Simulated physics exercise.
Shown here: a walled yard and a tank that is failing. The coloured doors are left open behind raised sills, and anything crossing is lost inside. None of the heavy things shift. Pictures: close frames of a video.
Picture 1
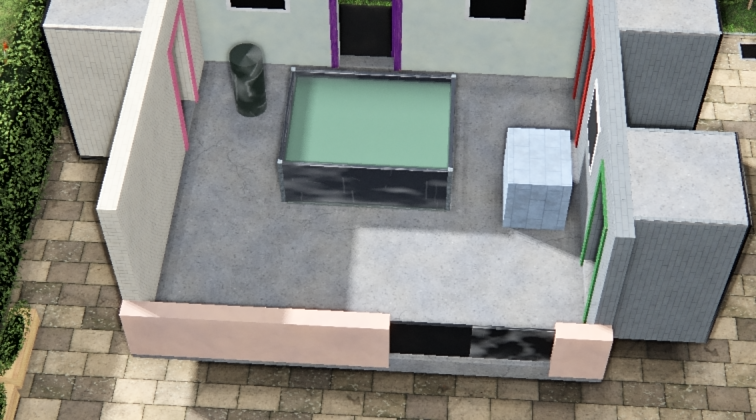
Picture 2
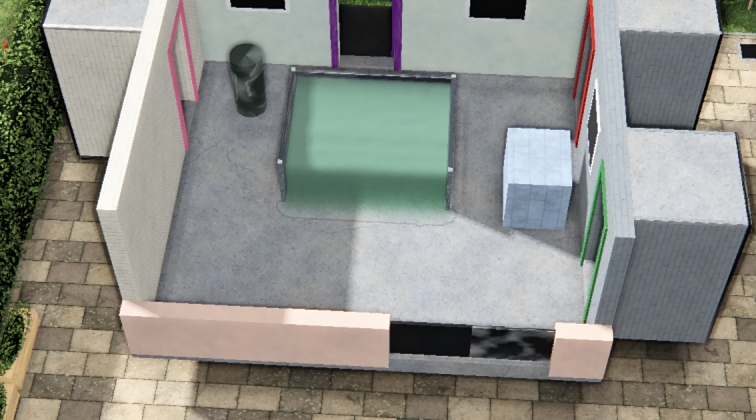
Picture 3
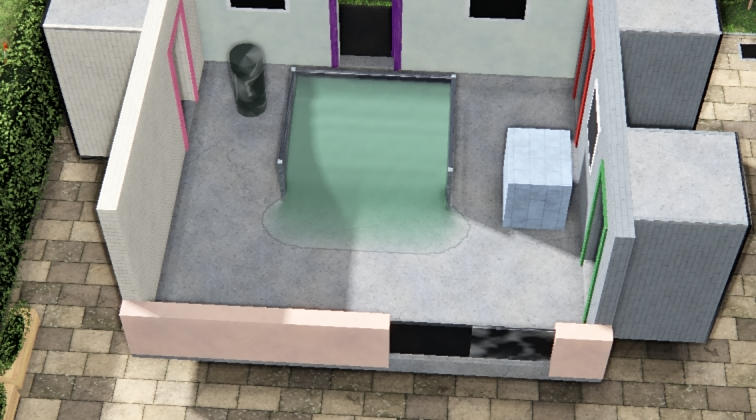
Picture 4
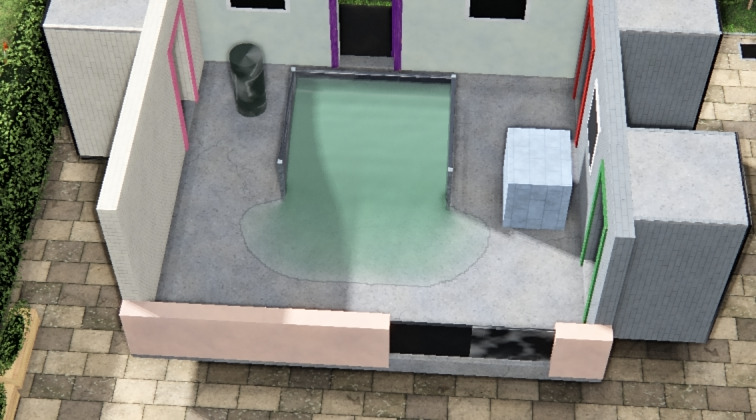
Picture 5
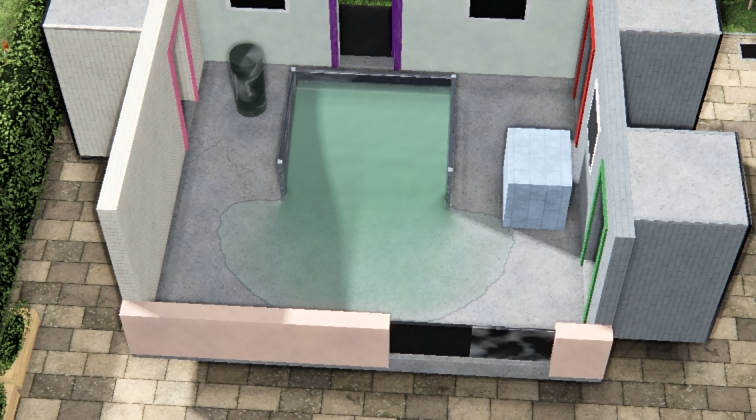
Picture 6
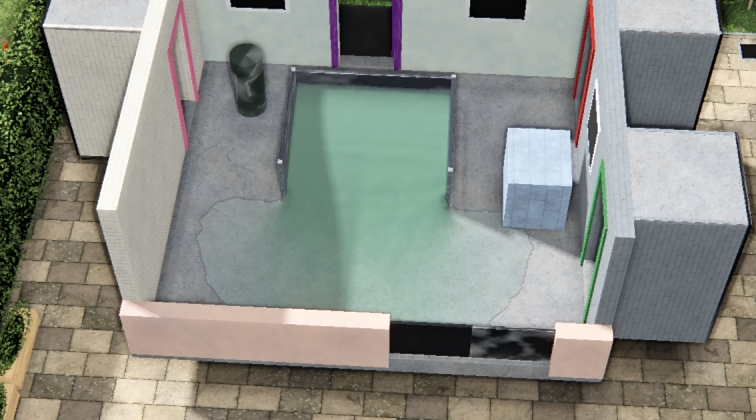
A tank of green water stands in a grey-floored, walled yard, seen from above by a still camera. A dark cylinder stands to its left, a pale blue block to its right, and pink, purple, red and green edge the openings around it, with a low pink wall in front. The tank's front side gives way, and water pours forward, fanning across the floor to the front wall and around the block's base.
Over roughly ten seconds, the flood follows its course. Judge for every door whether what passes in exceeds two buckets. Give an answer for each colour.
My prediction: The pink door passes two buckets of inflow. The purple door passes two buckets of inflow. The red door passes two buckets of inflow. The green door passes two buckets of inflow.
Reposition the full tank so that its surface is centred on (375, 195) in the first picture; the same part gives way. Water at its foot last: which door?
The door marked purple.
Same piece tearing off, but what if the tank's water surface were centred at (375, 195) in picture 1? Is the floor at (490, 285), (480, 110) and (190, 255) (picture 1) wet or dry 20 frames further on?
Going through them in that order: Waterlogged, still bare and waterlogged.
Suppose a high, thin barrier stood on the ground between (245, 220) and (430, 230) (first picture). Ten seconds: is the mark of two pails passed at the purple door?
Purple falls short.
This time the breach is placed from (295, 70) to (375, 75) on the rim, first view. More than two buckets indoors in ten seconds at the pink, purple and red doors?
The pink door tops the limit, the purple door tops the limit and the red door tops the limit.
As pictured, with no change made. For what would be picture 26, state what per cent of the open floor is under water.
Estimate: Near 75 %.
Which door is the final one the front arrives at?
It's the one in purple.
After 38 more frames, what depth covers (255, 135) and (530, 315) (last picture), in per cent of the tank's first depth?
Roughly 18 in a hundred, then 20 in a hundred.
A moment on, water covers 50 % of the floor; the pink door not reached, the purple door not reached, the red door not reached, the green door wet at the sill, nothing in.
Next, water covers 50 % of the floor; the pink door not reached, the purple door not reached, the red door not reached, the green door under two buckets in.
Then, water covers 75 % of the floor; the pink door wet at the sill, nothing in, the purple door not reached, the red door wet at the sill, nothing in, the green door over two buckets in.
Later, water covers 95 % of the floor; the pink door under two buckets in, the purple door under two buckets in, the red door wet at the sill, nothing in, the green door far over two buckets in.
In the end, water covers 100 % of the floor; the pink door far over two buckets in, the purple door over two buckets in, the red door far over two buckets in, the green door far over two buckets in.
